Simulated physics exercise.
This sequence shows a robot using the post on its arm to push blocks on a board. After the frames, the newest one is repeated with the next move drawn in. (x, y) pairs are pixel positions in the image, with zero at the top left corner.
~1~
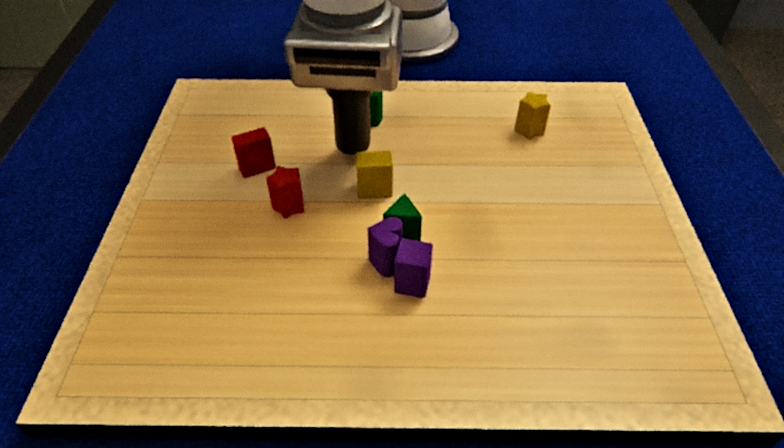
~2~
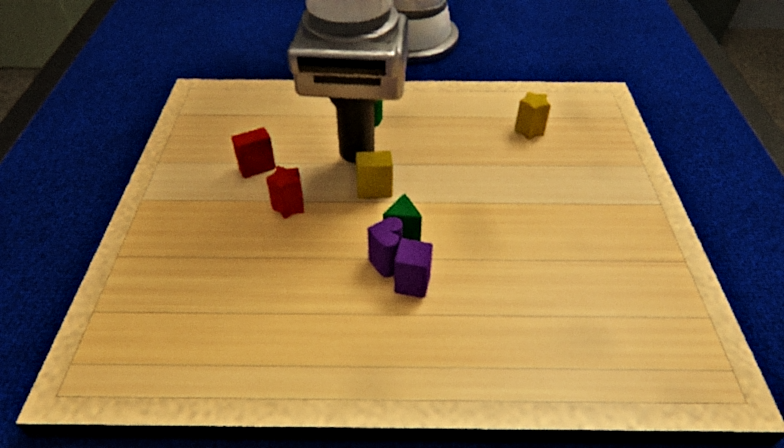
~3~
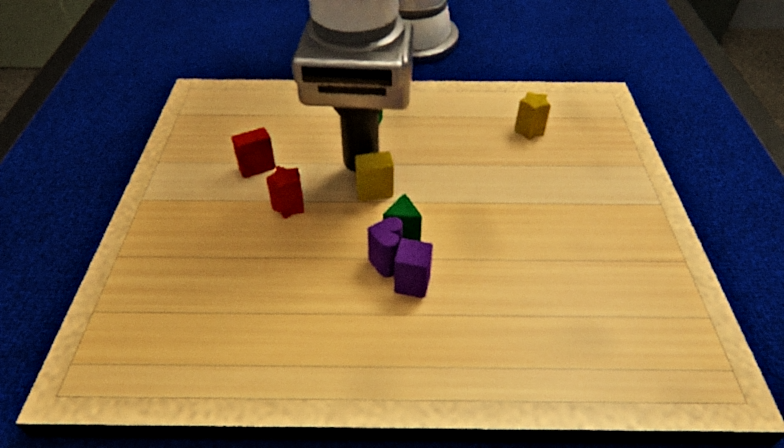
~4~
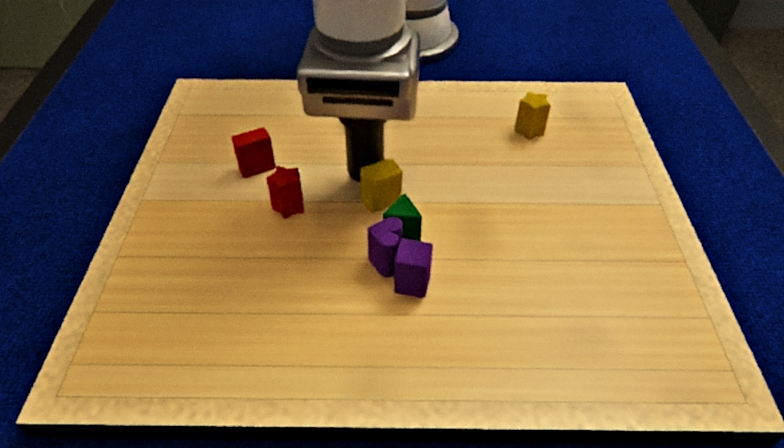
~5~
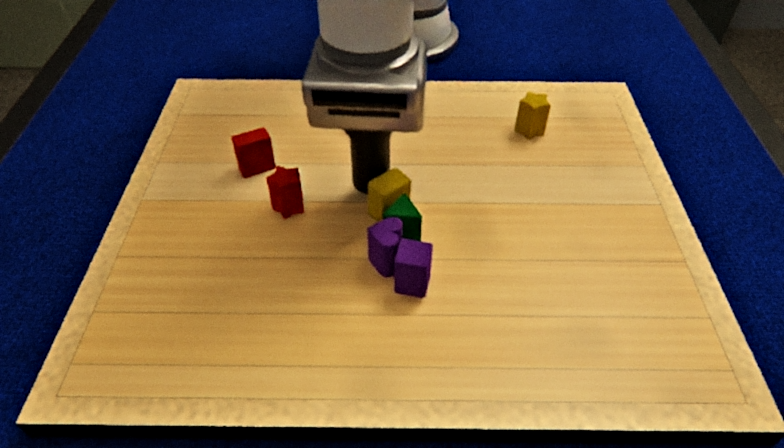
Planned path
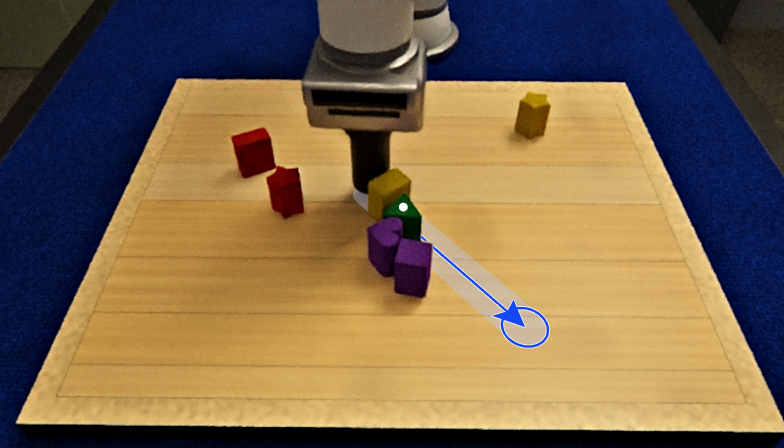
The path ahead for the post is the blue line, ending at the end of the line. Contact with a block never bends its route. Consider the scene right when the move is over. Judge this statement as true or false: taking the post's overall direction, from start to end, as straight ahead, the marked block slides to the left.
Answer: False.
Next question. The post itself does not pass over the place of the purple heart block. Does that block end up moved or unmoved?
From what I can tell, it won't keep its place.
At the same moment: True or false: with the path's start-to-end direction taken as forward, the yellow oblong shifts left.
The claim does not hold.
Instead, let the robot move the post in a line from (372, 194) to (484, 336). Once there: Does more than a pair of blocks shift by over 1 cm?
Short answer: Yes.
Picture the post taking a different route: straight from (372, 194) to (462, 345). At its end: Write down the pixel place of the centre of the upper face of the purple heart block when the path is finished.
Expect it around (387, 254).
Path on the board, from (372, 194) directly to (525, 327); the dot is on the green triangle.
On the path given first. One third of the way, post (417, 222); purple heart block (388, 239), turned 50° clockwise; yellow oblong (436, 223), turned 15° clockwise; green triangle (441, 243), turned 35° clockwise; purple square (417, 262).
Two thirds of the way, post (469, 267); purple heart block (388, 239), turned 50° clockwise; yellow oblong (489, 275), turned 40° clockwise; green triangle (483, 298), turned 55° clockwise; purple square (417, 267), turned 30° clockwise.
At the end, post (528, 317); purple heart block (388, 239), turned 50° clockwise; yellow oblong (526, 330), turned 75° clockwise; green triangle (503, 347), turned 90° clockwise; purple square (417, 267), turned 30° clockwise.
